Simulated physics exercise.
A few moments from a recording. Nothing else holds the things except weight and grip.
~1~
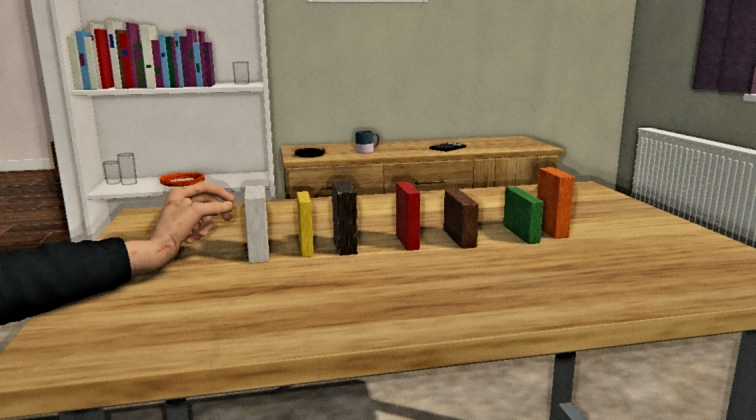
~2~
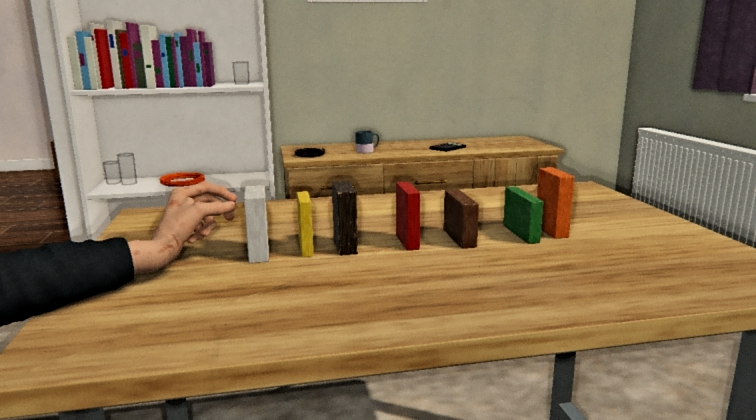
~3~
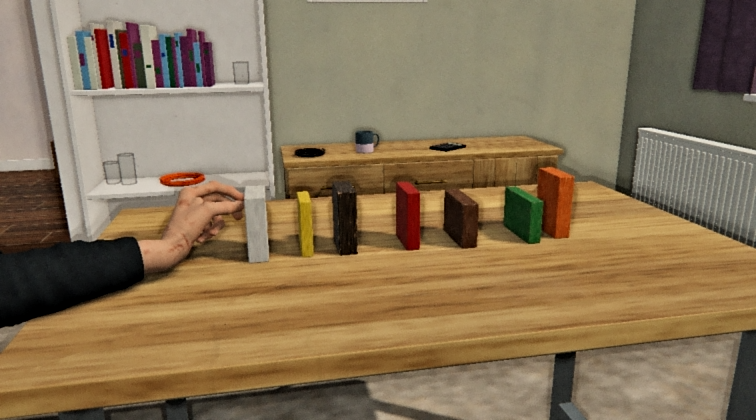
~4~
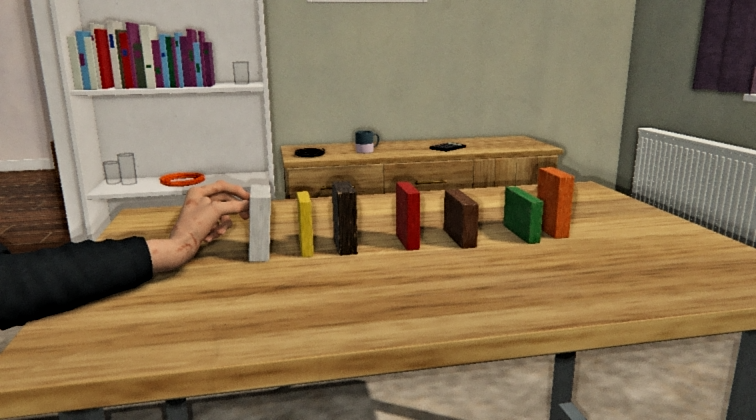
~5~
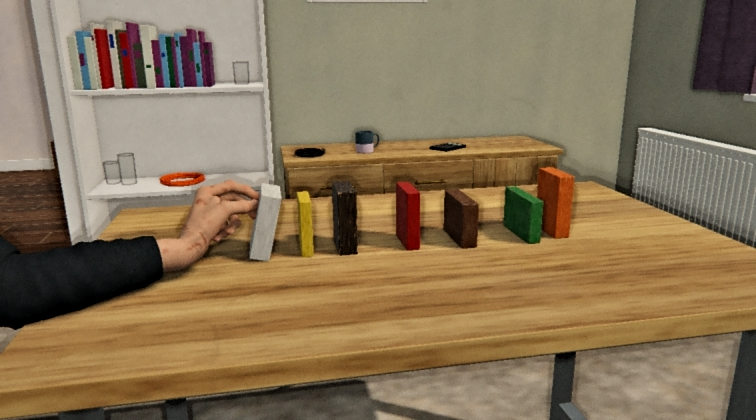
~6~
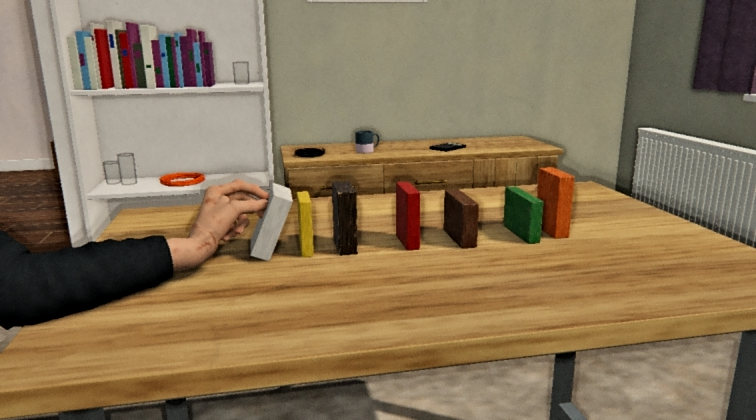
A hand pushes the white board, tilting it rightward toward the upright yellow board.
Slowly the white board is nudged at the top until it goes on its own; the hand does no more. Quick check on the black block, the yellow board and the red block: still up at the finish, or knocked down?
The black block is knocked down; the yellow board is knocked down; the red block is knocked down.
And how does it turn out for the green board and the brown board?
Result - green board up, brown board down.
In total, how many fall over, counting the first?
That makes 5 altogether.
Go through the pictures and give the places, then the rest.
The first frame shows black block (345, 218); yellow board (305, 224); red block (408, 216).
The second frame shows brown board (460, 218); green board (522, 214).
The third frame shows brown board (460, 218); green board (522, 214).
The fourth frame shows white board 5° over; brown board (460, 218); green board (522, 214).
The fifth frame shows white board 14° over; brown board (460, 218); green board (522, 214).
The sixth frame shows white board 23° over; black block (345, 218); yellow board (305, 224); red block (408, 216).
Then, 0.20 s past the last view, white board 56° over; yellow board rocked 35° from its first pose near (322, 225); black block rocked 9° from its first pose near (350, 216).
Then, 0.40 s past the last view, white board 71° over; black block rocked 70° from its first pose near (381, 226); yellow board rocked 64° from its first pose near (335, 232); red block rocked 33° from its first pose near (424, 215).
Then, 0.60 s past the last view, white board 71° over; black block on its side near (383, 230); red block rocked 74° from its first pose near (440, 227); yellow board rocked 65° from its first pose near (335, 232).
Finally, down or leaning hard on the table, brown board, yellow board, red block and black block; green board still in place. Final places as the last picture's camera would see them, black block near (386, 236), yellow board near (336, 233).
